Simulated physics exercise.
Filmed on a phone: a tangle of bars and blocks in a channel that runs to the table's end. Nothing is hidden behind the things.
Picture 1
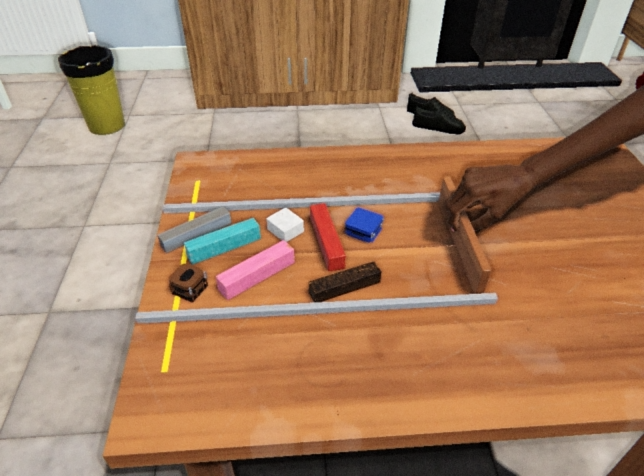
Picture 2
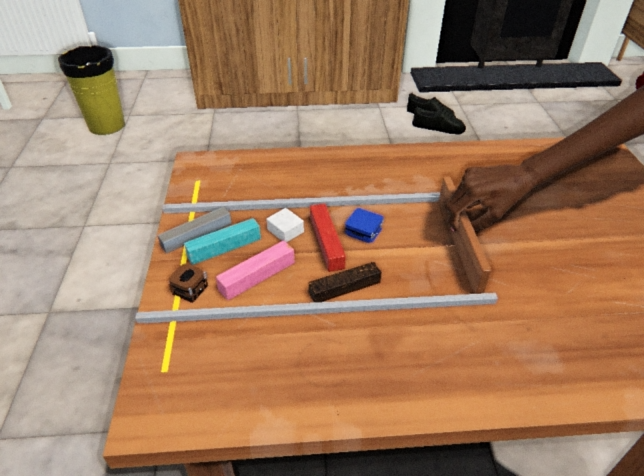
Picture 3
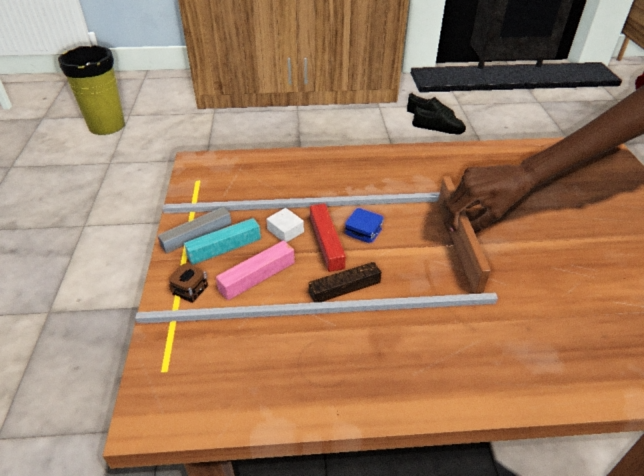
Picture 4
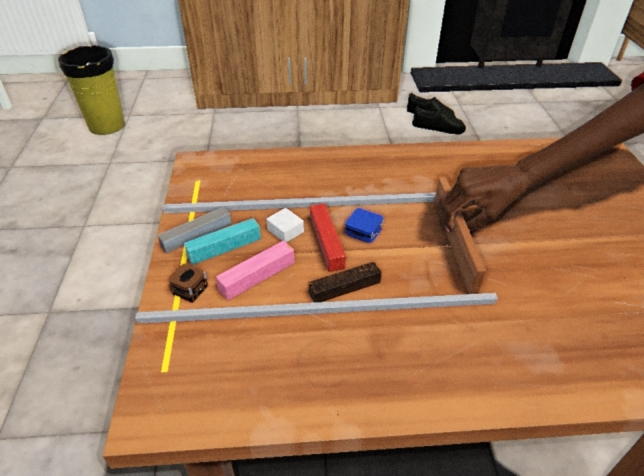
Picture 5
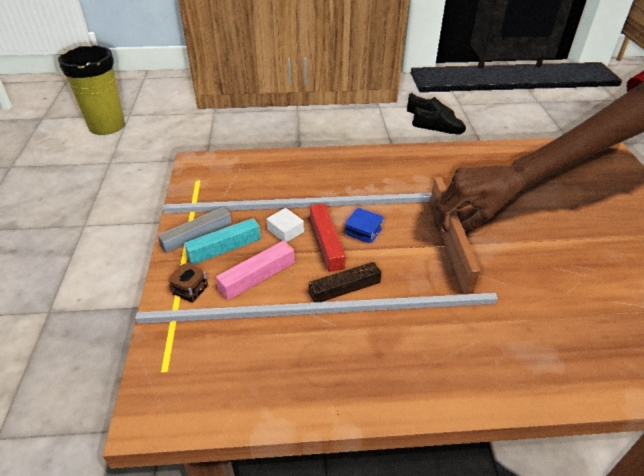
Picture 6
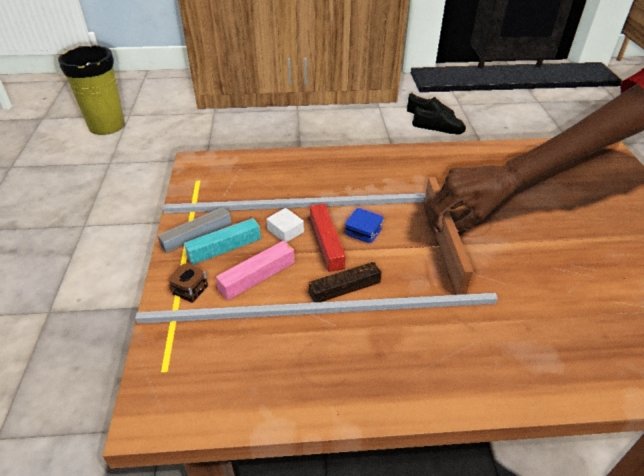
A hand and forearm reach in from the right over a wooden table in a tiled room, seen from above at an angle, gripping an upright wooden board between two grey rails. Between the rails lie grey, turquoise, pink, red and black bars, a white block, a blue case and, near yellow tape at left, a brown case. The hand slides the board slightly left, while the objects and camera stay still.
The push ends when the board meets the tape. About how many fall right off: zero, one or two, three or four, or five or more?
The number that fall off is five or more.
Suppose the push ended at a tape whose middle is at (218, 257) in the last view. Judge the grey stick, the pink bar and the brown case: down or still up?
The grey stick drops off, the pink bar falls, the brown case comes down.
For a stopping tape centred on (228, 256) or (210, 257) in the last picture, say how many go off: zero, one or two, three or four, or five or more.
The falls would be three to four; at least five.
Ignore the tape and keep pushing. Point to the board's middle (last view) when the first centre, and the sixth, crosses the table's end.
Near (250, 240) and (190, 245).
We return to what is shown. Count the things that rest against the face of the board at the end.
It touches 2.
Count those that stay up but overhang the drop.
It comes to 1.
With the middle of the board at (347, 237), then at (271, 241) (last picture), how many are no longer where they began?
By then 4, and 8.
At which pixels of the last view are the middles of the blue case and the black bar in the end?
The blue case at (171, 238), the black bar at (139, 299).
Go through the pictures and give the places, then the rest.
Grey stick (196, 229); brown case (188, 282); turquoise bar (223, 241); board (462, 232); tape (184, 258), in the first picture.
Brown case (188, 283); blue case (364, 226), in the second picture.
Turquoise bar (223, 241); pink bar (257, 270), in the third picture.
Grey stick (196, 229); black bar (345, 282), in the fourth picture.
Brown case (188, 283); white block (285, 225), in the fifth picture.
Grey stick (196, 229); brown case (188, 283); turquoise bar (223, 241); board (446, 233); tape (184, 258), in the sixth picture.
Soon after, none off yet; grey stick at rest near (196, 229); brown case at rest near (188, 283); turquoise bar at rest near (221, 242).
At rest, the number that fall off is five or more; fallen, red bar, white block, pink bar, turquoise bar, brown case and grey stick.
